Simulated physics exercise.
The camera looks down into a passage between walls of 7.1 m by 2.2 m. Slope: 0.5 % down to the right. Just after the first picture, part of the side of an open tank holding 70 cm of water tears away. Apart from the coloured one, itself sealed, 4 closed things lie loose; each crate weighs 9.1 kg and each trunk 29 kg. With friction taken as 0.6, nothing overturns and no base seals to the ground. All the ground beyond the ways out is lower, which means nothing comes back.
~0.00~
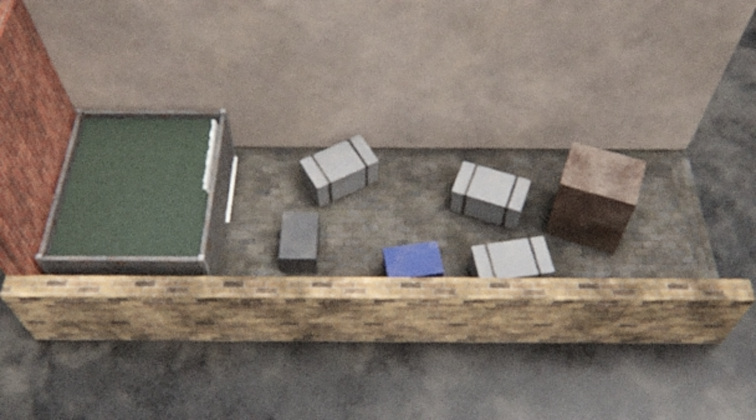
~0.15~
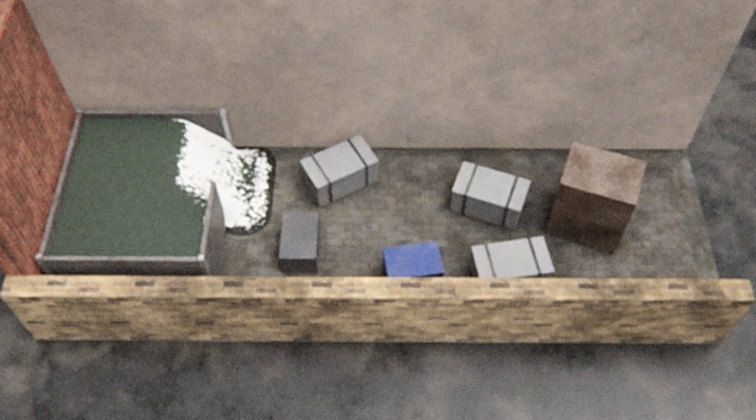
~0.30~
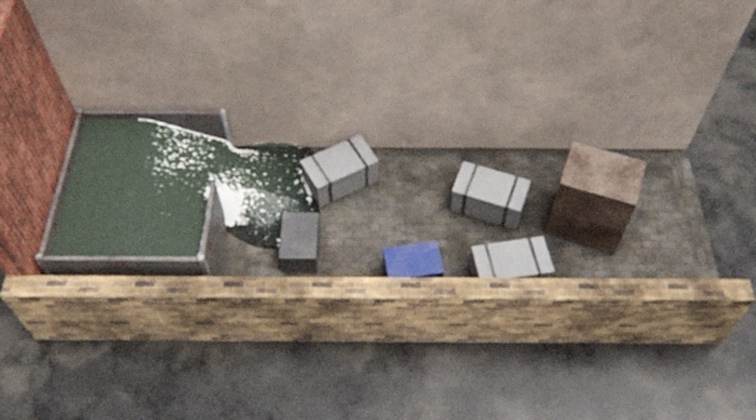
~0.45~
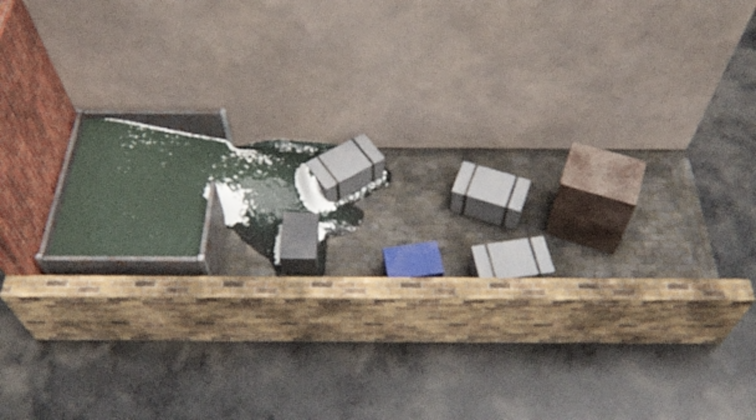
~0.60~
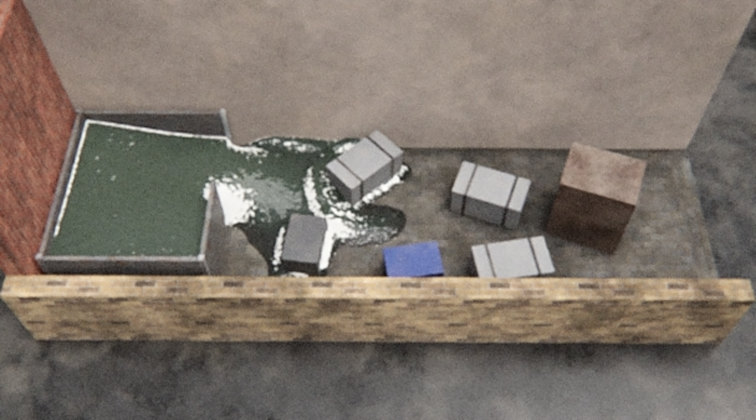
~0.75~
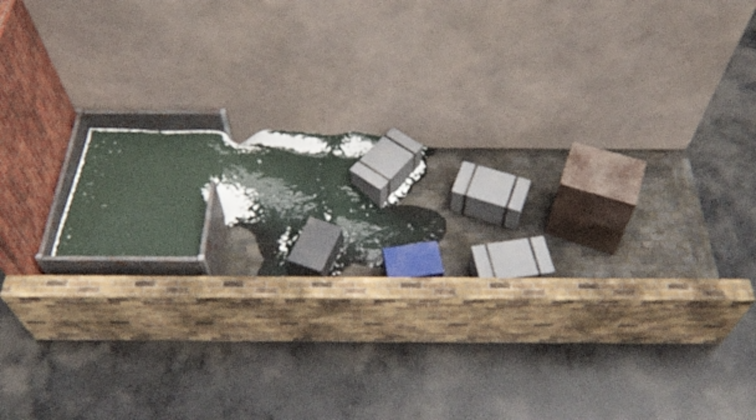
A walled passage with a stone floor is seen from high above by a still camera, a brick wall at far left. A tank of dark green water fills the left end, with a dark grey box, a blue crate, three strapped light grey boxes and a large brown block to its right. The tank's side opens, foaming water spreads rightward, and the nearest light grey box, then the dark one, shift and turn slightly.
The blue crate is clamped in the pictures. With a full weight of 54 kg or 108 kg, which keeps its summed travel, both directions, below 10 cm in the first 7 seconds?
54 kg already.
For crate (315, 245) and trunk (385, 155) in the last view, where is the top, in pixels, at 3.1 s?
Around (306, 275) and (466, 176).
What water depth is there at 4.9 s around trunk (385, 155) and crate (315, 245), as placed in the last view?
Depth approx. 13 cm / 3 cm.
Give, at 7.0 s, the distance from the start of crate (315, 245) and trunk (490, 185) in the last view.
The shifts read 60 cm and 30 cm, in that sequence.
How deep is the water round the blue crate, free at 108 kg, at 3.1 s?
Around 9 cm.
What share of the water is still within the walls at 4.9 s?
Remaining: Approx. 66 per cent.
After 1.4 s the blue crate would be 0 cm from its start with 54 kg and 0 cm from its start with 108 kg; 7 cm of water round it then.
After 3.1 s the blue crate would be 0 cm from its start with 54 kg and 0 cm from its start with 108 kg; 9 cm of water round it then.
After 4.9 s the blue crate would be 0 cm from its start with 54 kg and 0 cm from its start with 108 kg; 10 cm of water round it then.
After 7.0 s the blue crate would be 0 cm from its start with 54 kg and 0 cm from its start with 108 kg; 9 cm of water round it then.
